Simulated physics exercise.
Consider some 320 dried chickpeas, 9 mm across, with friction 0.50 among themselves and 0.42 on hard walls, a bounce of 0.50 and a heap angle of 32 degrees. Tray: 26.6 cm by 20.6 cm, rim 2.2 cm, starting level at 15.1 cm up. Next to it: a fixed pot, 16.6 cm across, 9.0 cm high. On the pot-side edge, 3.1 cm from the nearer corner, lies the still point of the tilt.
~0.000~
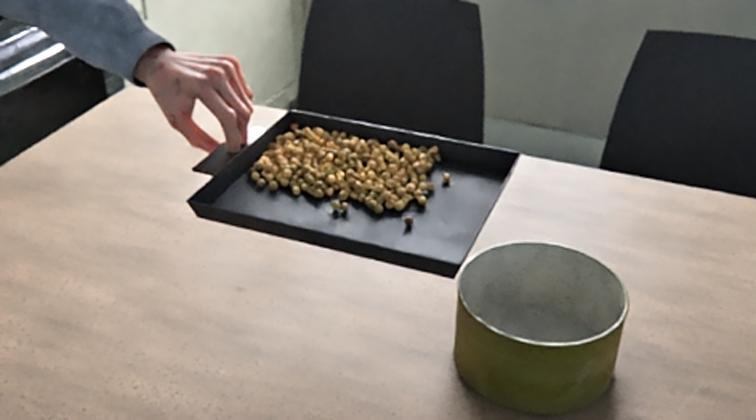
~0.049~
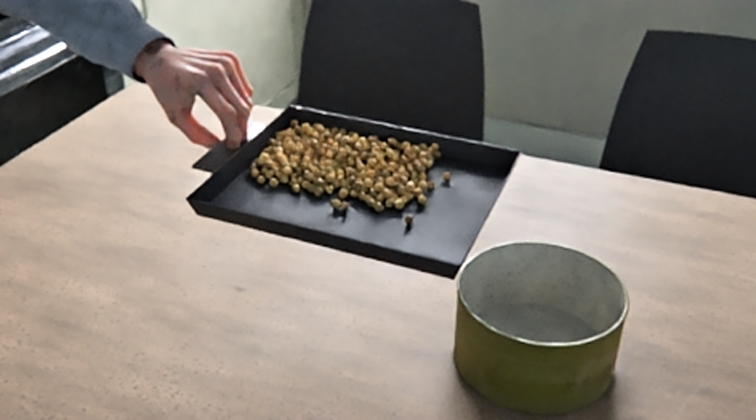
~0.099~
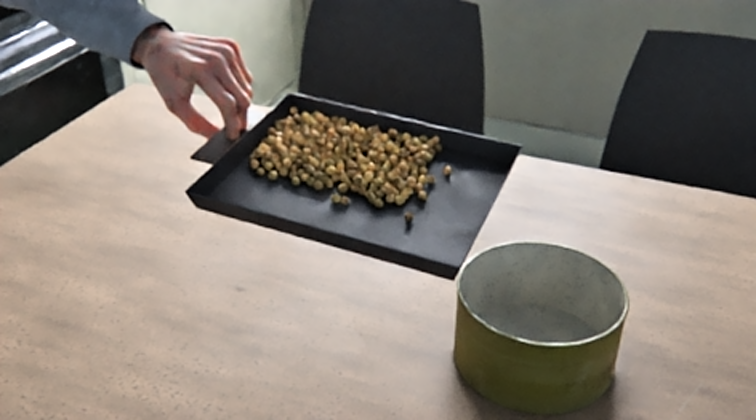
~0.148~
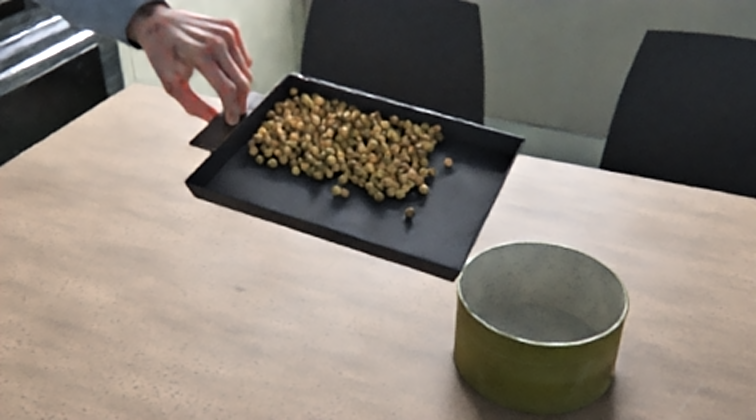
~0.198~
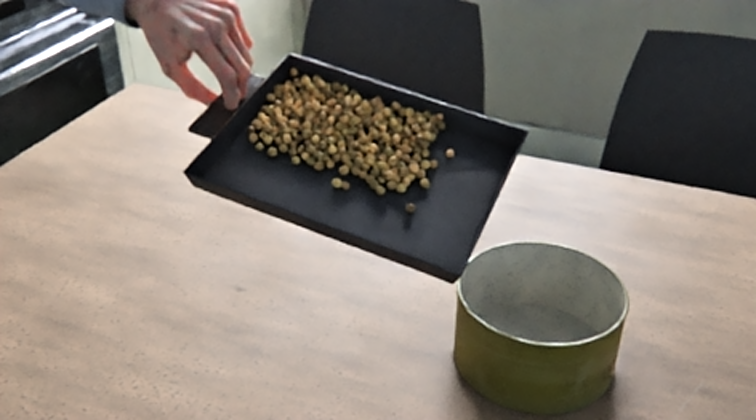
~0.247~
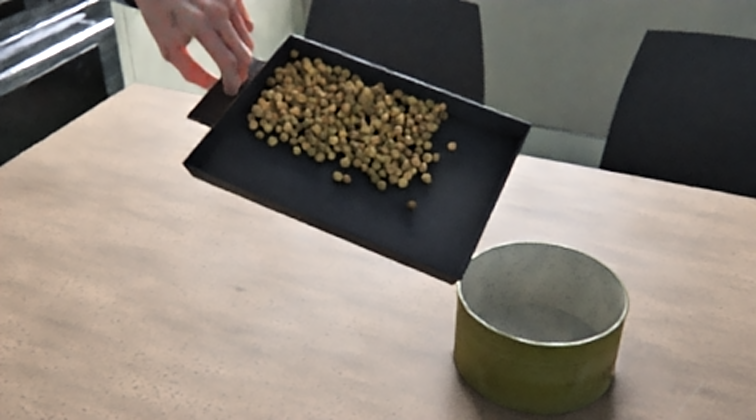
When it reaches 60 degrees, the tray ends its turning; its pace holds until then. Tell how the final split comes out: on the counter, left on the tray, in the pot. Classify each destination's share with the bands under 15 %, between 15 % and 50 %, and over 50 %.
Counter: Over 50 %; left on the tray: Between 15 % and 50 %; pot: Under 15 %.
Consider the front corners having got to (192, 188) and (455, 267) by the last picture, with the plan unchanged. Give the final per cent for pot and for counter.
Pot: 0, counter: 10.
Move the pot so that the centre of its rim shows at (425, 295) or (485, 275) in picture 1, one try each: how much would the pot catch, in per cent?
First try about 5 per cent, second try about 0 per cent.
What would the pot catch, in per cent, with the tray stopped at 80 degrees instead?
It would be near 0 per cent.
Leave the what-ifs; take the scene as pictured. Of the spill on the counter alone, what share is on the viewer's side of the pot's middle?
Near 100 in a hundred.
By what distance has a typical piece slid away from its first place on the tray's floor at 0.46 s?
Roughly 3 cm.
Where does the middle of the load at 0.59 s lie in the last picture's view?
Around (398, 184).
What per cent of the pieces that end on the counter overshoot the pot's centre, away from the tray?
Around 50 in a hundred.
Then, at 0.46 s, tilt 41 degrees; the tray holds 100 %, the pot 0 %.
Then, at 0.59 s, tilt 54 degrees; the tray holds 100 %, the pot 0 %.
After 0.86 s, tilt 60 degrees; the tray holds 50 %, the pot 0 %.
In the end, at 1.8 s, counter 60 %, tray 40 %, pot 0 %.
